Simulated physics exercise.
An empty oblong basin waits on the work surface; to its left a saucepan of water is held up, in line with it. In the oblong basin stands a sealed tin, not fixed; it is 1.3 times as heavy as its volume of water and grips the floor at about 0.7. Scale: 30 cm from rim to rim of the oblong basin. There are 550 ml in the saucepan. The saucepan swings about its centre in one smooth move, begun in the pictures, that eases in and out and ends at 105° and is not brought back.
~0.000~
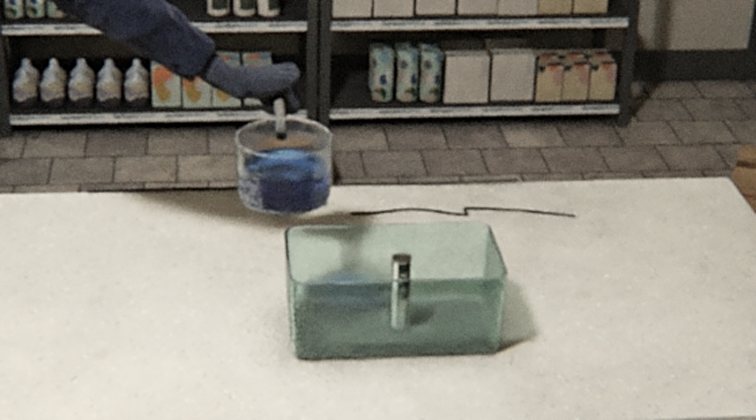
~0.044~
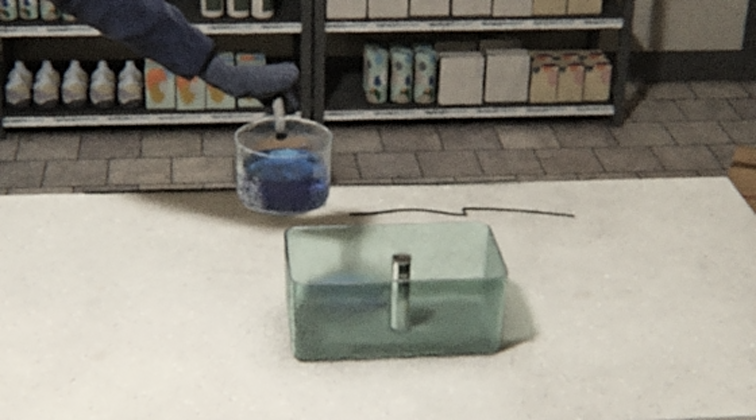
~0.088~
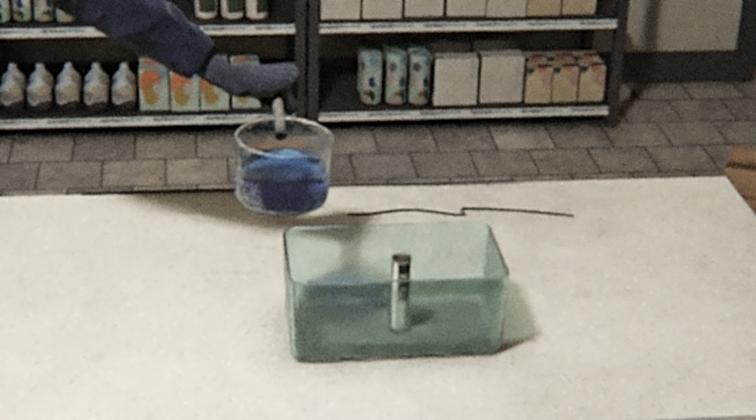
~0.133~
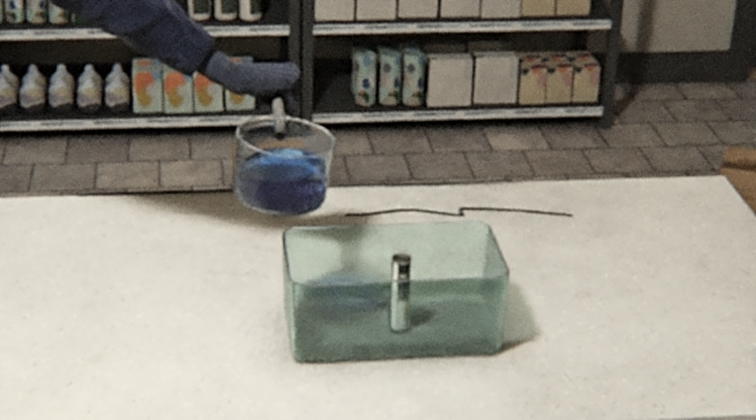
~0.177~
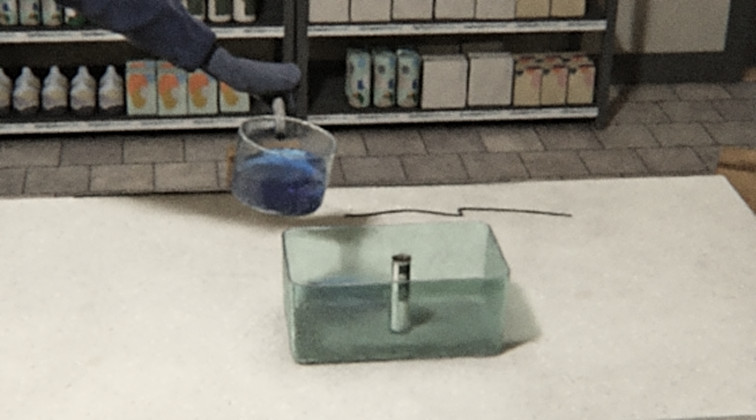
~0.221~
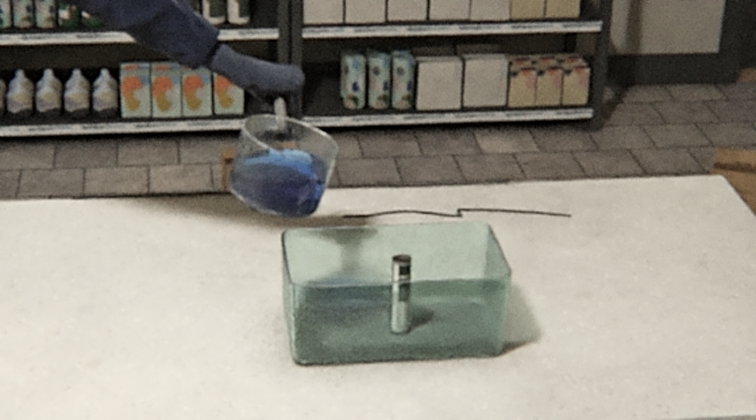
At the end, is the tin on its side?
The tin stays up.
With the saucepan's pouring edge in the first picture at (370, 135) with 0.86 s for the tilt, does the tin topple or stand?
Then it falls.
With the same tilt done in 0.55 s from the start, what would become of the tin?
Then it remains upright.
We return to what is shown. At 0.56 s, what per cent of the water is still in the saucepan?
Some 76 per cent.
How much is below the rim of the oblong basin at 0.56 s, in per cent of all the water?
Some 1 per cent.
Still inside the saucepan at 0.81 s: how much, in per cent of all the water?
Near 20 in a hundred.
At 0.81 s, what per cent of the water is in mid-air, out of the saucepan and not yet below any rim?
Some 16 per cent.
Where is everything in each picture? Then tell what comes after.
In the first frame, it leans 0°; its right rim is at (332, 137); the water meets the walls at (240, 166) and (329, 164); the oblong basin's rim runs from (288, 256) to (498, 250); the tin's top is at (402, 261).
In the second frame, it leans 1°; its right rim is at (332, 138); the water meets the walls at (239, 166) and (328, 164).
In the third frame, it leans 3°; its right rim is at (333, 139); the water meets the walls at (238, 166) and (328, 164).
In the fourth frame, it leans 6°; its right rim is at (334, 141); the water meets the walls at (237, 166) and (328, 163).
In the fifth frame, it leans 11°; its right rim is at (335, 145); the water meets the walls at (236, 166) and (328, 163).
In the sixth frame, it leans 16°; its right rim is at (337, 149); the water meets the walls at (234, 166) and (329, 164).
Then, 0.56 s in, the tilt is 77° and 76 per cent is still to pour; the tin stands where it began.
Then, 0.81 s in, the tilt is 104° and 20 per cent is still to pour; the tin stands where it began.
Then, 1.08 s in, the tilt is 105° and 2 per cent is still to pour; the tin stands where it began.
Then, 1.36 s in, the tilt is 105° and 0 per cent is still to pour; the tin stands where it began.
Finally, the tin stands where it began.
